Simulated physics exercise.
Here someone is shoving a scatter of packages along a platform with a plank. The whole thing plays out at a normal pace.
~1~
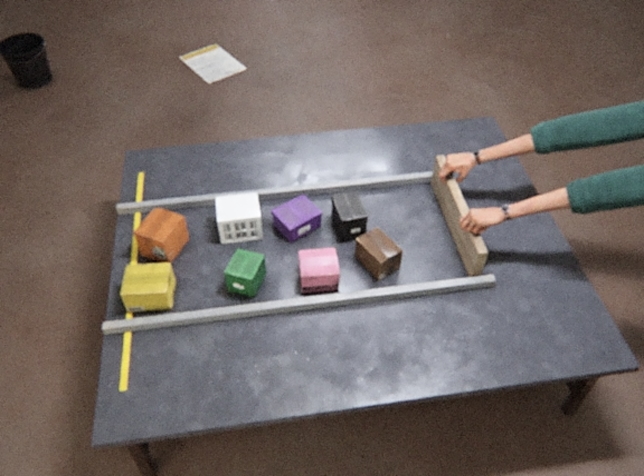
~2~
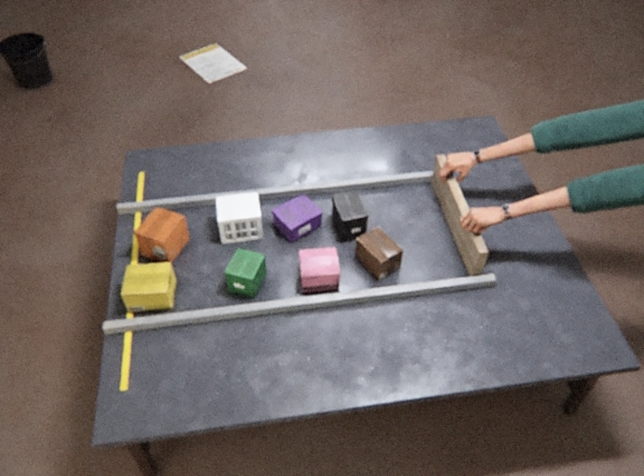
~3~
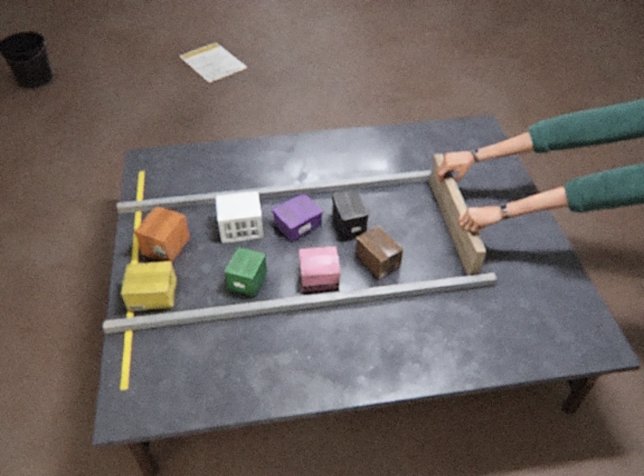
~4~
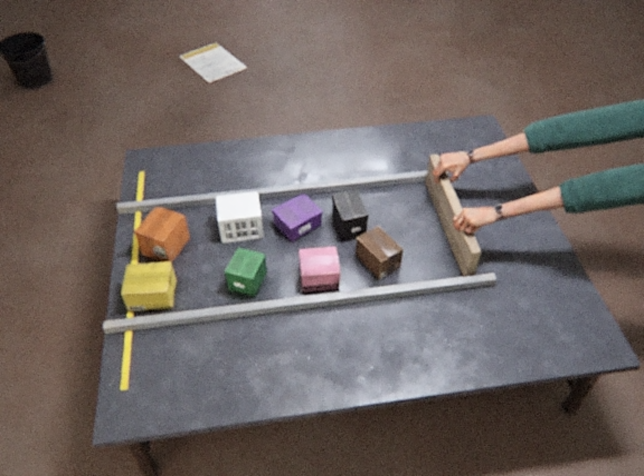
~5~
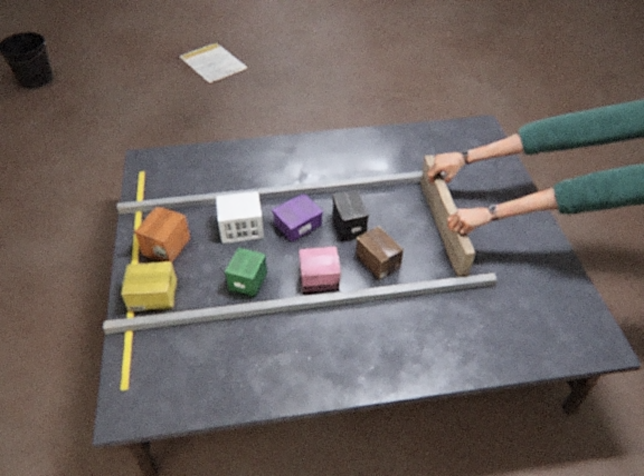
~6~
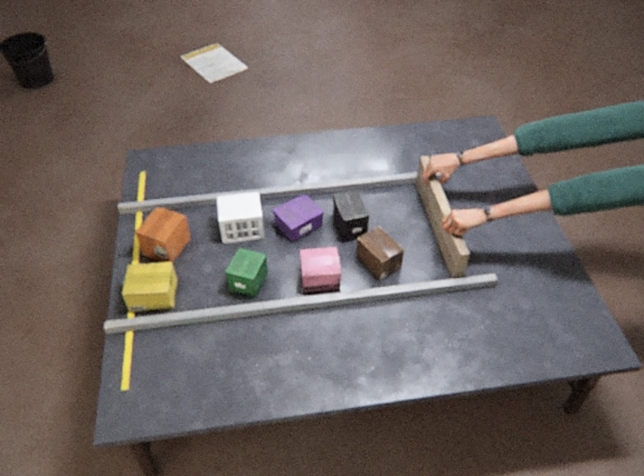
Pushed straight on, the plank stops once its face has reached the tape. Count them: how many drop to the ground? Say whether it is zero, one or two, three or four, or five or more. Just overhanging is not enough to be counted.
Count: Five plus.
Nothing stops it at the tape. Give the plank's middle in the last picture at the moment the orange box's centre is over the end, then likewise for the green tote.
The middle is at (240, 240) when it's the orange box, and at (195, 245) when it's the green tote.
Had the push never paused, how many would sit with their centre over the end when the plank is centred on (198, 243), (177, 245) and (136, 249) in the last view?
In order, that gives 3, then 4, then 6.
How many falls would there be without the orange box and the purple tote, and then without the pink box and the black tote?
The counts: 4 and 4.
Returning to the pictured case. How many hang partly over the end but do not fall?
That would be 2.
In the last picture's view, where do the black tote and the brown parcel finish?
The black tote at (119, 242), the brown parcel at (116, 280).
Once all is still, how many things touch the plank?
Count recorded: 2.
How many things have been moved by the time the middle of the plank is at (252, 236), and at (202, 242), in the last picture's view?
The first number is 8, the next one 8.
Soon after, none off yet; yellow box at rest near (151, 287); orange box at rest near (164, 235); white crate at rest near (241, 218).
Then, none off yet; yellow box moved about its own width near (122, 291); orange box moved about its own width near (112, 244); white crate moved well along near (150, 220).
At rest, the number that fall off is five or more; fallen, pink box, purple tote, green tote, white crate, orange box and yellow box.
